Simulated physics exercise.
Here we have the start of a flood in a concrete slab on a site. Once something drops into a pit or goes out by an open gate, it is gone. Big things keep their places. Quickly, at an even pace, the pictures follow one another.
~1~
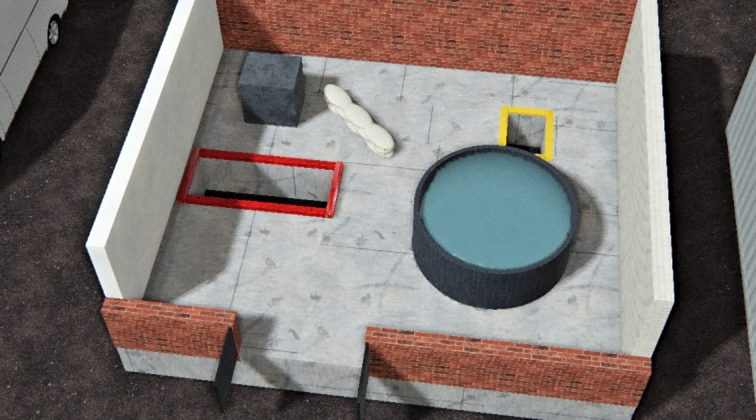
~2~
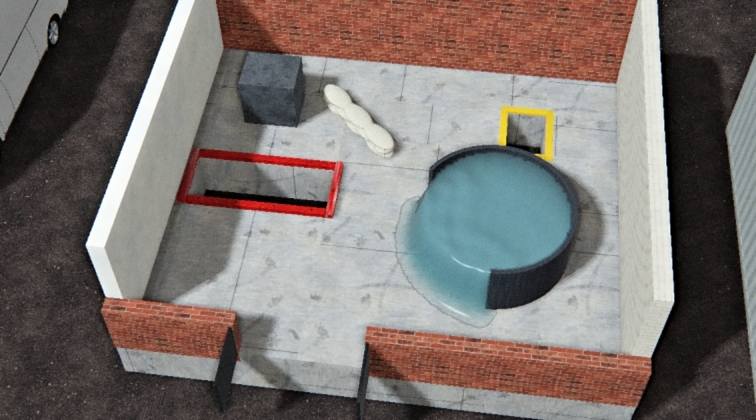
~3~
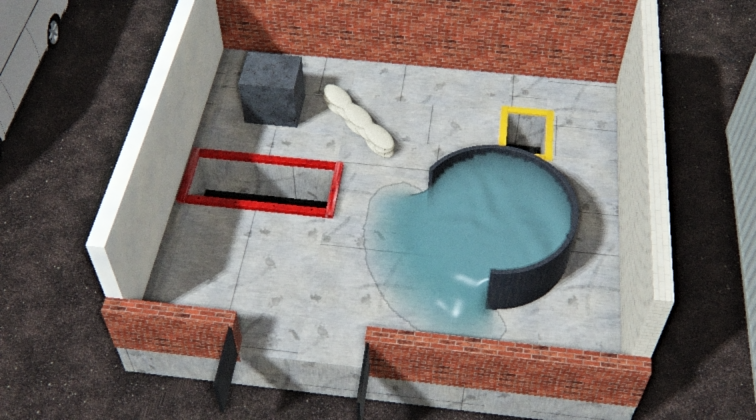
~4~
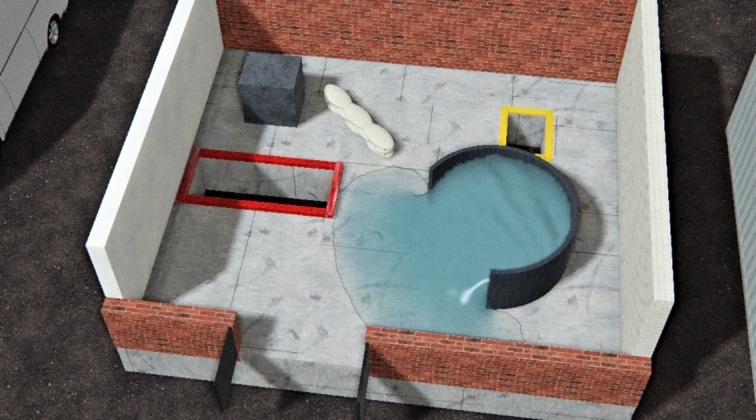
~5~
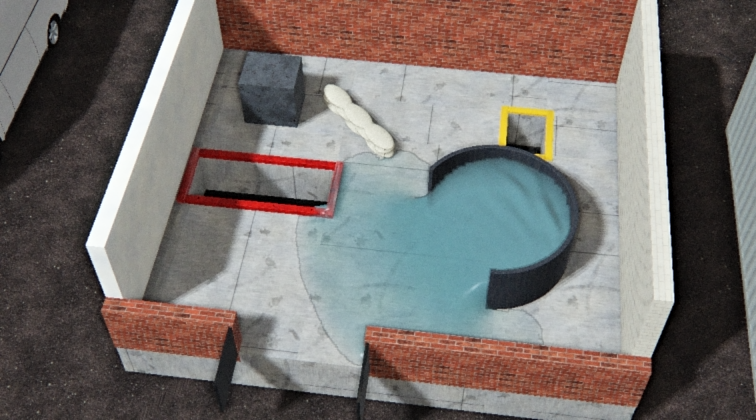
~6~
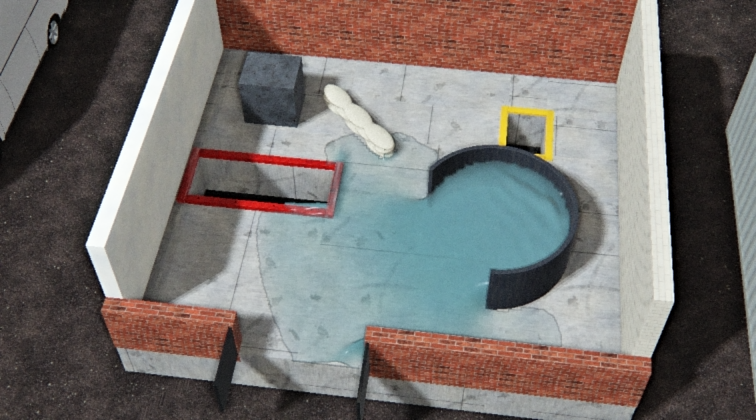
Blue-green water pouring through a gap in a round dark tank, spreading left across a walled concrete slab to the red-framed pit.
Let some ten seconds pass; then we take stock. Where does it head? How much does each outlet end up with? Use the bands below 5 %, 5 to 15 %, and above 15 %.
Once it settles, the gate ends up with above 15 %, the yellow pit ends up with below 5 %, the red pit ends up with above 15 %.
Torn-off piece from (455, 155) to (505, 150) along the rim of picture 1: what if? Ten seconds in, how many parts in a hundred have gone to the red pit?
The red pit takes 8 per cent.
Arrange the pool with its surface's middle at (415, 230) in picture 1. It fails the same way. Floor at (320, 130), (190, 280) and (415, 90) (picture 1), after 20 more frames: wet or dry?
In order: Unflooded, then inundated, then unflooded.
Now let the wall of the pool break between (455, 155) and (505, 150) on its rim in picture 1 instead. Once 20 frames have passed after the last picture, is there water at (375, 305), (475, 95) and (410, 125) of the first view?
Note, points one to three: Unreached / reached and soaked / reached and soaked.
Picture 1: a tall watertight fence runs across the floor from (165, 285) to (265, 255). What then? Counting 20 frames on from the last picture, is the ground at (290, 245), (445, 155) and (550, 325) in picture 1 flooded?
The first location is soaked through, the second is not reached, and the third is soaked through.
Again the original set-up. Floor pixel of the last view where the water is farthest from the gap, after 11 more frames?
Somewhere near (263, 55).
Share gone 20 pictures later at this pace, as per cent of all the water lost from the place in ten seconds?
Around 50 percent.
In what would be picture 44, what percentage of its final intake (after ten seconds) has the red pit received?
Roughly 100 percent.
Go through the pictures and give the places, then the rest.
The first picture shows the round tank at (495, 209) is whole and still.
In the second picture, water pours out at (424, 255) and has run to (484, 322).
In the third picture, the front is at a hidden place, out from the gap at (424, 258).
In the fourth picture, the front is at a hidden place, out from the gap at (424, 260).
In the fifth picture, water pours out at (424, 260) and has run to (363, 158).
In the sixth picture, water pours out at (424, 261) and has run to (332, 146).
A moment on, water covers 45 % of the floor; the gate 4 %, the yellow pit 0 %, the red pit 3 %.
Next, water covers 50 % of the floor; the gate 10 %, the yellow pit 0 %, the red pit 5 %.
Then, water covers 65 % of the floor; the gate 16 %, the yellow pit 0 %, the red pit 11 %.
Later, water covers 80 % of the floor; the gate 23 %, the yellow pit 0 %, the red pit 19 %.
In the end, water covers 95 % of the floor; the gate 31 %, the yellow pit 3 %, the red pit 19 %.
